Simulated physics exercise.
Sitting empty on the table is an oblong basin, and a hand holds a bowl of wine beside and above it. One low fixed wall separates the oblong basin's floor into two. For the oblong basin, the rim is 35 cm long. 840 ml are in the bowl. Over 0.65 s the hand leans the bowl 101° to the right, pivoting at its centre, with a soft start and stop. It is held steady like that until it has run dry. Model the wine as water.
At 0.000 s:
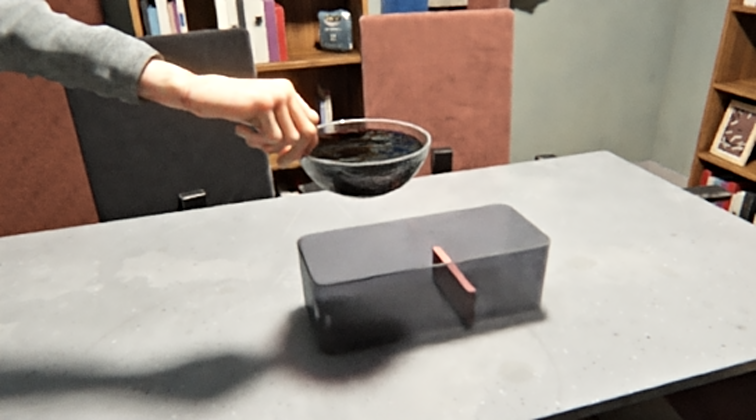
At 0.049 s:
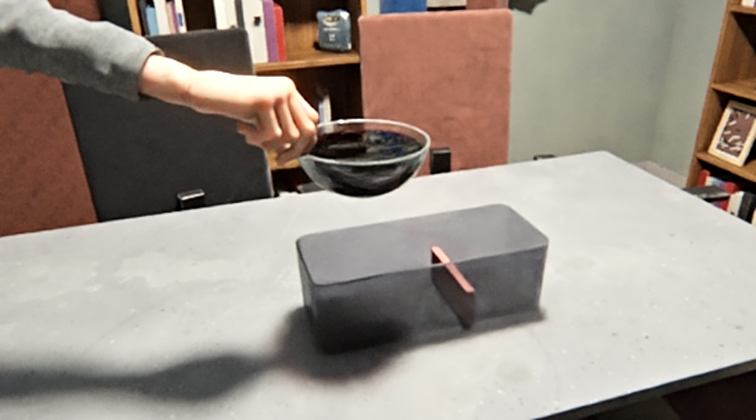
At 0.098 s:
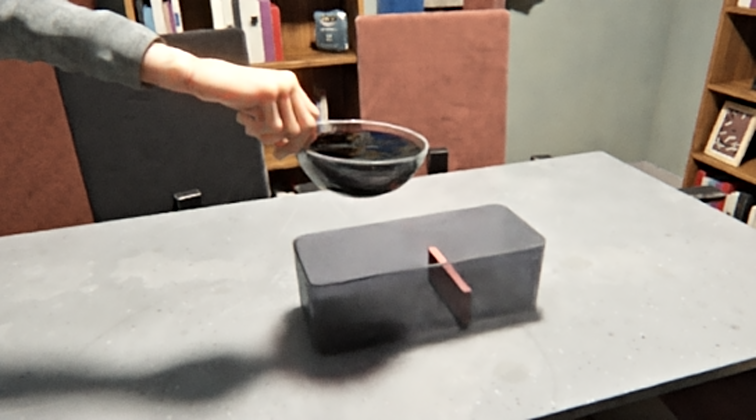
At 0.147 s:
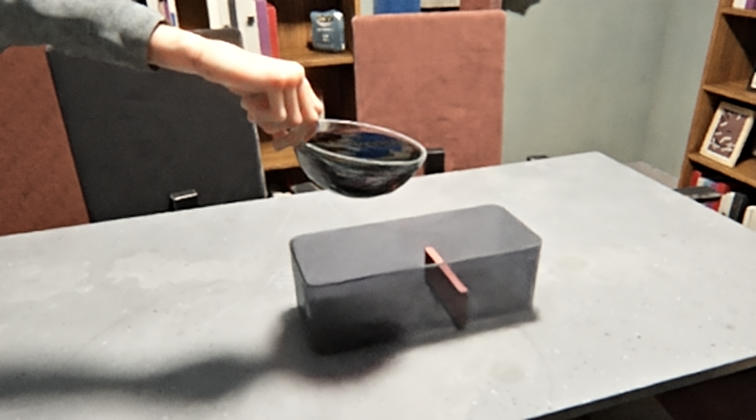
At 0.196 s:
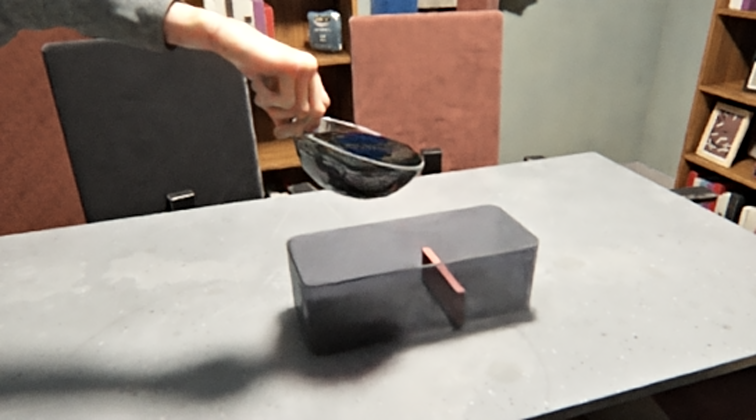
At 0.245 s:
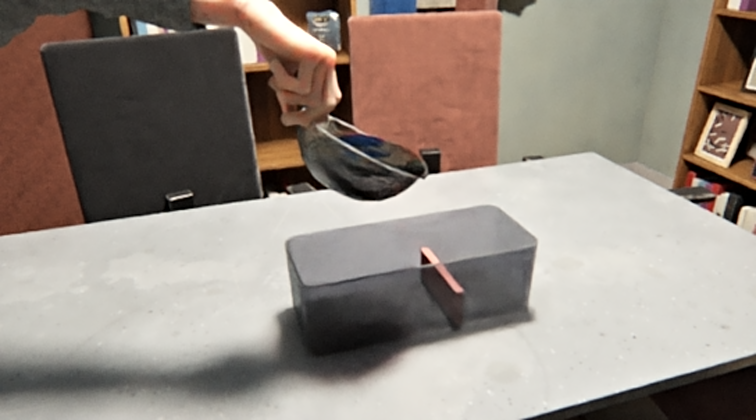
A hand holds a clear bowl of dark liquid above an oblong basin with a reddish dividing wall on a grey table, then gradually leans the bowl to the right, its right rim dipping lower as the hand rises.
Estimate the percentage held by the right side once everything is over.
I would say 43 per cent.
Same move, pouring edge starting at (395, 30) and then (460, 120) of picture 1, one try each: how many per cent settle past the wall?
Some 35 and 65 per cent, in that order.
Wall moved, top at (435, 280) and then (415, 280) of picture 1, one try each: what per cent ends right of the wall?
Some 60 in a hundred, then some 75 in a hundred.
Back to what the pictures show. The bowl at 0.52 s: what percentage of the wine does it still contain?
Remaining: Near 6 % of the total.
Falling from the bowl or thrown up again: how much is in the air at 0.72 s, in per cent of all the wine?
Something like 20 per cent of the total.
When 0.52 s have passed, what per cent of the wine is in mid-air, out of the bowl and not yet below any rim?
Roughly 30 percent.
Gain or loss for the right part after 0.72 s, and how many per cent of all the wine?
It climbs by roughly 10 per cent.
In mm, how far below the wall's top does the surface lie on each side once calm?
Noted: Left near 42 mm, right near 32 mm.
After 0.52 s the tilt is 91° and 6 per cent is still to pour, 19 is left of the wall and 44 right of it.
After 0.72 s the tilt is 101° and 0 per cent is still to pour, 44 is left of the wall and 33 right of it.
After 0.92 s the tilt is 101° and 0 per cent is still to pour, 48 is left of the wall and 44 right of it.
After 1.15 s the tilt is 101° and 0 per cent is still to pour, 49 is left of the wall and 43 right of it.
In the end 49 per cent lies left of the wall, 43 right of it and 7 outside.
